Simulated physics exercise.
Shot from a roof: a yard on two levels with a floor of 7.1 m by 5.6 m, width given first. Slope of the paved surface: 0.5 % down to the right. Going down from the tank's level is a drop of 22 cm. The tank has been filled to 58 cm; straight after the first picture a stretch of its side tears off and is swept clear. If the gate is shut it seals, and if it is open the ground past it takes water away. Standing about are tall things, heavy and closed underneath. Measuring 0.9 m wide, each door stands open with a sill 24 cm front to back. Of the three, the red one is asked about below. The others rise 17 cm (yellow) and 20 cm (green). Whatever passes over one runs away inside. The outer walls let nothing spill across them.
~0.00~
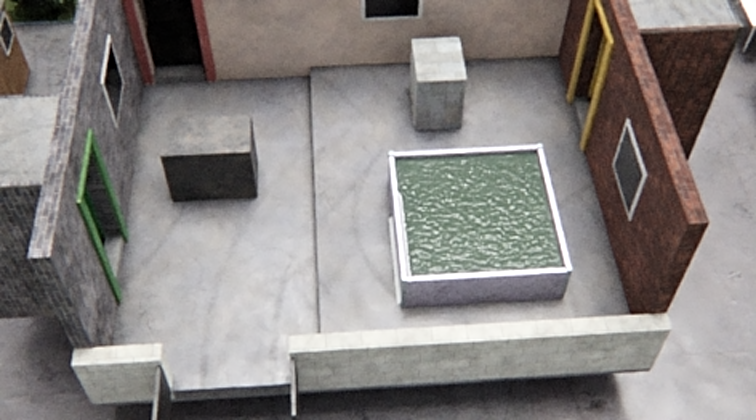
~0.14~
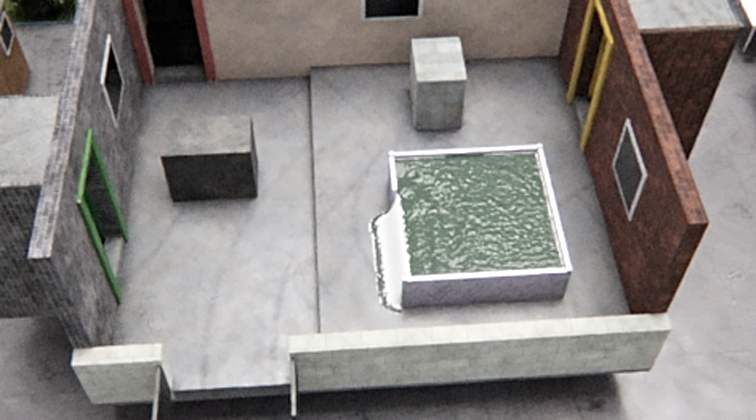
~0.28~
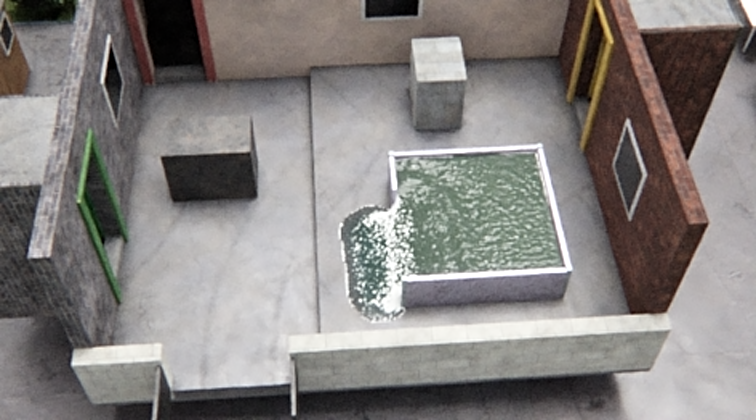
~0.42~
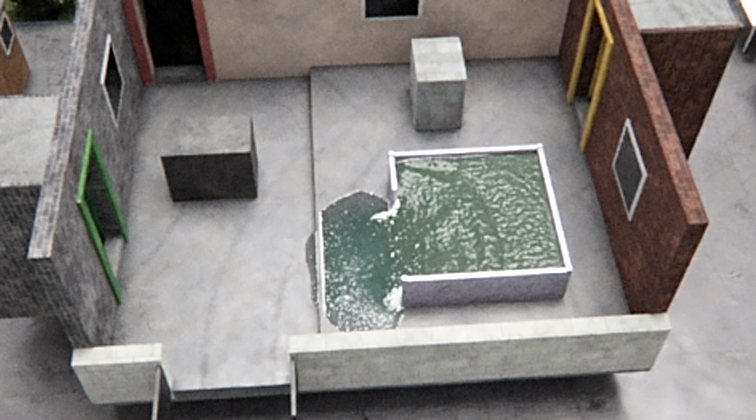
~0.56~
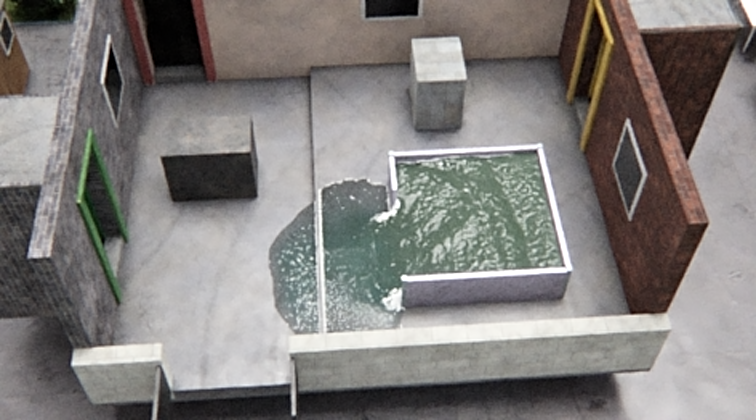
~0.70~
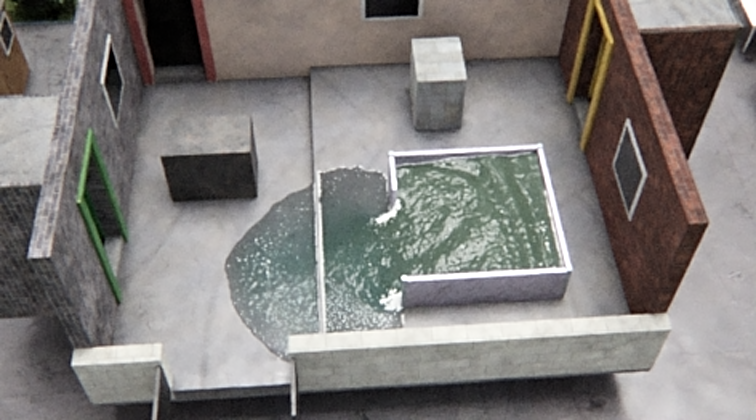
In the video, green water sits still in a square tank in a walled yard, then pours through a gap in its left side, spreading left across the paved floor and over a low step onto the lower level.
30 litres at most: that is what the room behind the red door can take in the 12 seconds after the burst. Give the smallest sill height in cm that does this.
Roughly 11 cm is needed.
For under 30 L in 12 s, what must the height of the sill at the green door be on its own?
At green, about 20 cm.
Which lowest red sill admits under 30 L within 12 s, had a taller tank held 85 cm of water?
About 17 centimetres.
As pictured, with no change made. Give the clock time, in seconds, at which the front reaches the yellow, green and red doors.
Yellow not in the 12 s, green 1.2 s, red 3.2 s.
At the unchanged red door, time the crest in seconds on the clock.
Peak: Close to 4.0 s.
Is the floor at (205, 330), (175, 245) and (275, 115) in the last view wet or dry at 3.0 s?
Those three come out soaked, soaked and soaked, in that order.
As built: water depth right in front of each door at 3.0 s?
Yellow 0, green 27, red 0 cm.
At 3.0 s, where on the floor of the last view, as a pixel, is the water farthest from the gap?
The farthest wet point is roughly at (145, 83) in the last view.
After 1.4 s water covers 35 % of the floor, deepest (30 cm) near (387, 285); it has not reached the red door.
After 3.0 s water covers 45 % of the floor, deepest (31 cm) near (123, 377); it has not reached the red door.
After 12.0 s water covers 55 % of the floor, deepest (14 cm) near (262, 78); 9 cm at the red door, 5 litres in over its 14 cm sill.
At the red door as built, the water arrived by 3.2 s and peaked near 15 cm at 4.0 s.
Run again over the same 12 s with other heights there, 53 litres in over 9.5 cm, 7 litres over 13.5 cm. The limit of 30 litres is kept from about 11 cm up.
